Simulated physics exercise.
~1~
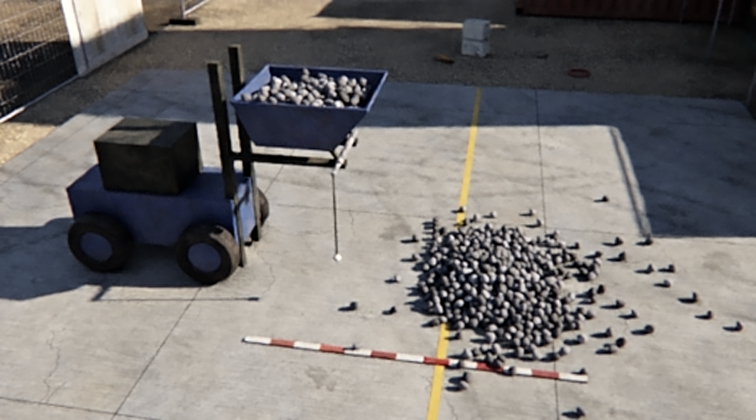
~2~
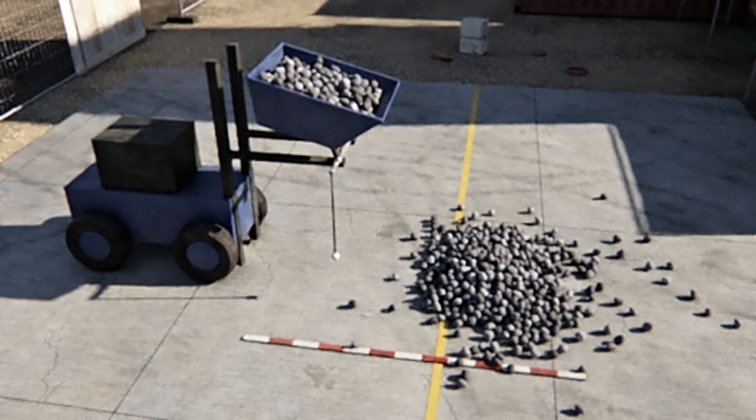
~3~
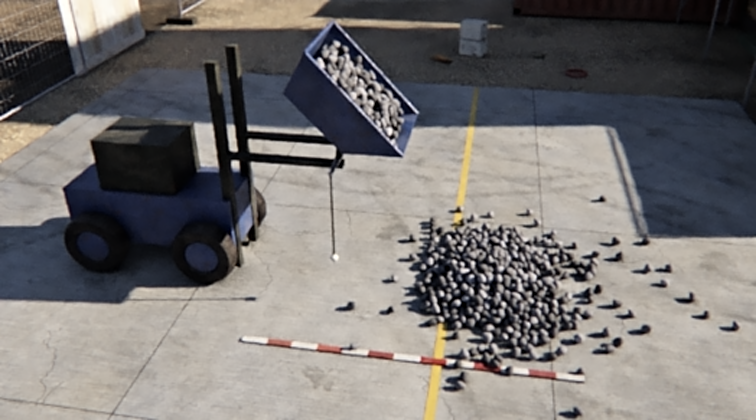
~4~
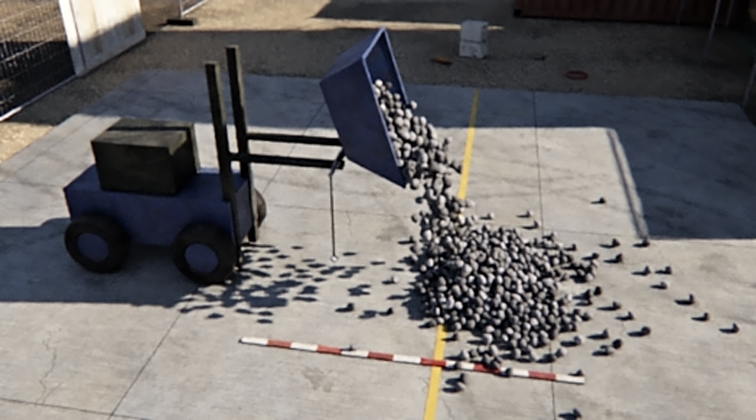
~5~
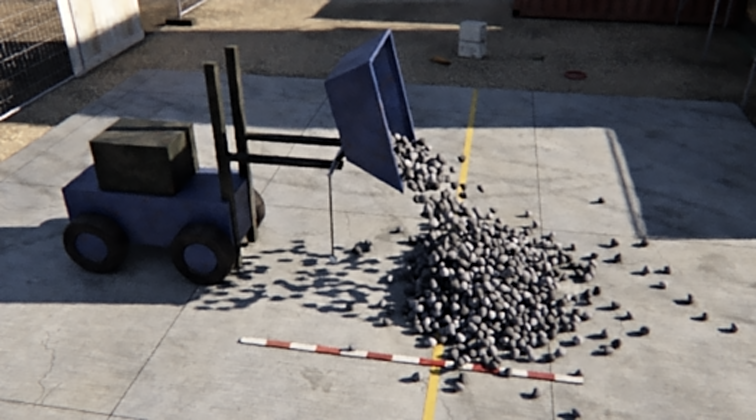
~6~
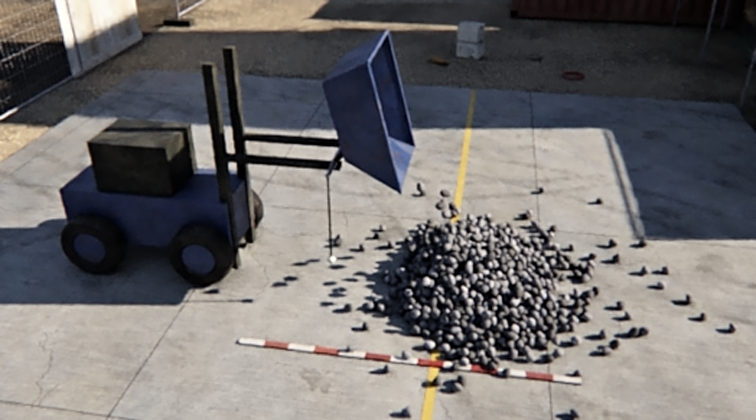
Blue forklift tipping its raised skip of grey stones onto an existing pile across a yellow line, ending with the skip empty.
